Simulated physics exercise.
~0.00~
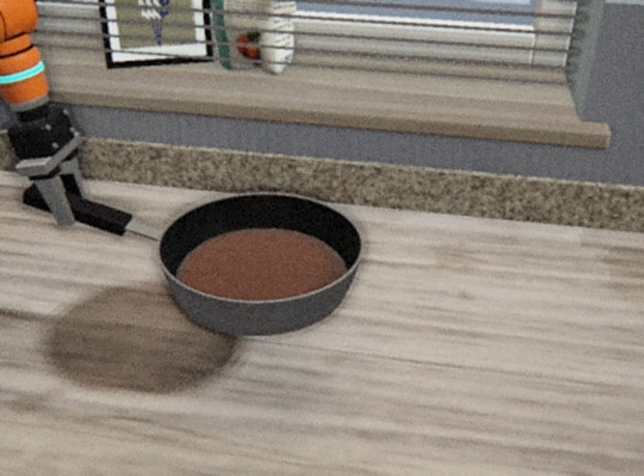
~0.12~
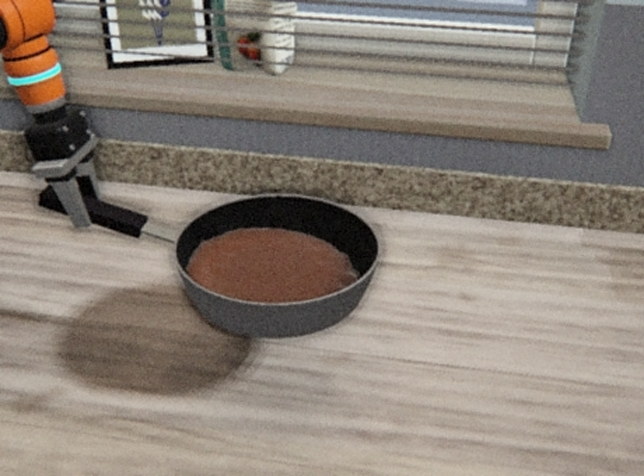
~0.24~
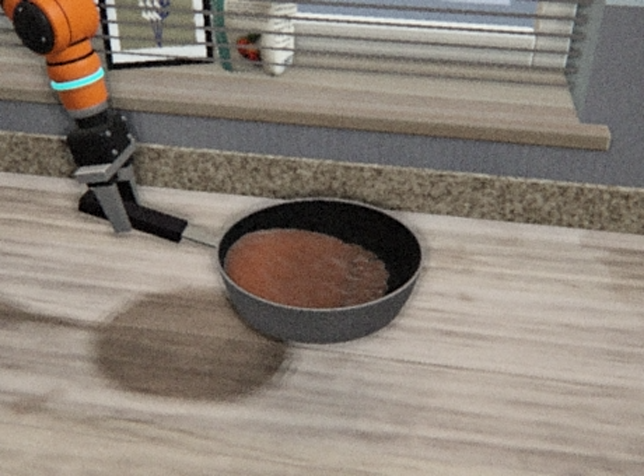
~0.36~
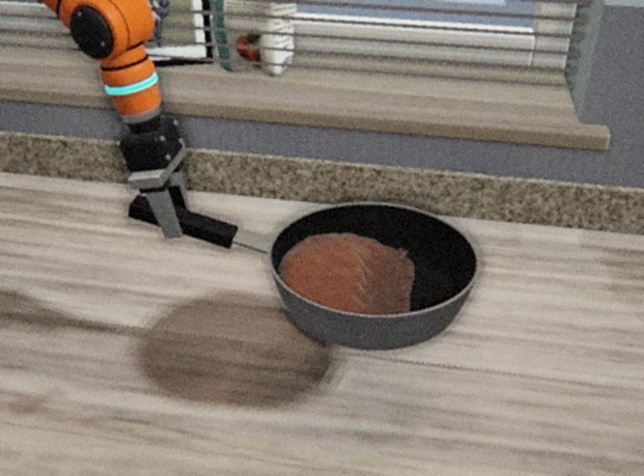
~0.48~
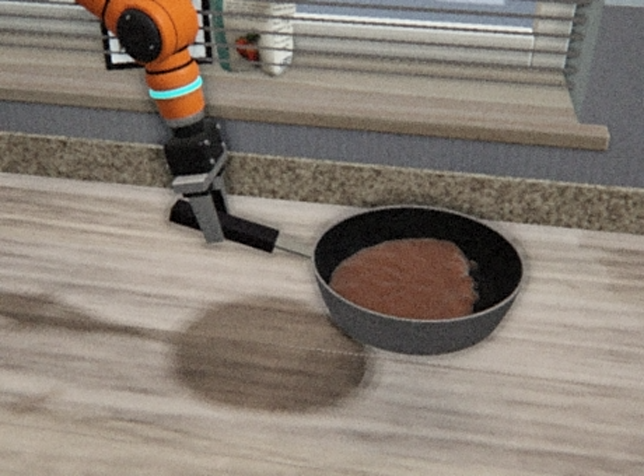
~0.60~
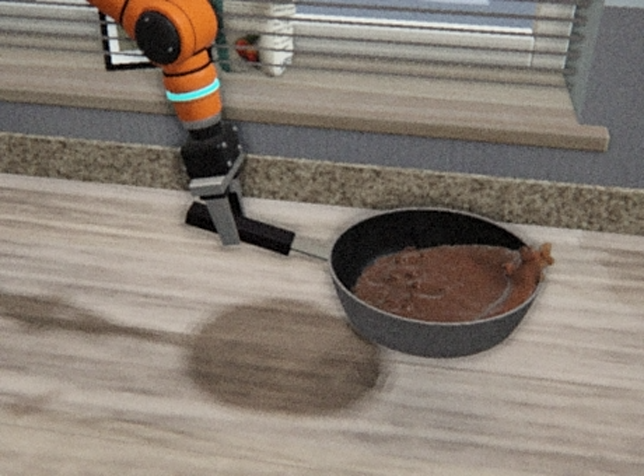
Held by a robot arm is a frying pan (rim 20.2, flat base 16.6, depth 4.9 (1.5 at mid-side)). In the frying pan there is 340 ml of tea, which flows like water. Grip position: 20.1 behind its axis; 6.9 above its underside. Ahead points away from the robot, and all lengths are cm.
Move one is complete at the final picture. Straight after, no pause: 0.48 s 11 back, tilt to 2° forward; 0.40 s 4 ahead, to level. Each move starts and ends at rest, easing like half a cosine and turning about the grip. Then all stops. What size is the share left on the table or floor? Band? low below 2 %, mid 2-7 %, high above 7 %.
High.
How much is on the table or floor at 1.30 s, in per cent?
I'd say some 8 per cent of it.
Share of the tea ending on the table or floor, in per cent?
Share at the end: Approx. 10 %.
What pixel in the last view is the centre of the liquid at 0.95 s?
About (341, 290).
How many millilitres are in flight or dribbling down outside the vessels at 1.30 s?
It works out to close to 5 ml.
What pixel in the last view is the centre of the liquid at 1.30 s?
Somewhere close to (318, 284), I'd say.
After 0.95 s, tilted 2° forward, liquid up to 18 above the table; 315 ml in the frying pan, 25 ml on the table or floor.
After 1.30 s, level, liquid up to 17 above the table; 310 ml in the frying pan, 25 ml on the table or floor, 5 ml in the air or running down outside.
After 1.68 s, level, liquid up to 16 above the table; 310 ml in the frying pan, 30 ml on the table or floor.
After 2.48 s, level, liquid up to 15 above the table; 310 ml in the frying pan, 30 ml on the table or floor.
In the end, 310 ml in the frying pan, 30 ml on the table or floor. That is 9 % on the table or floor.
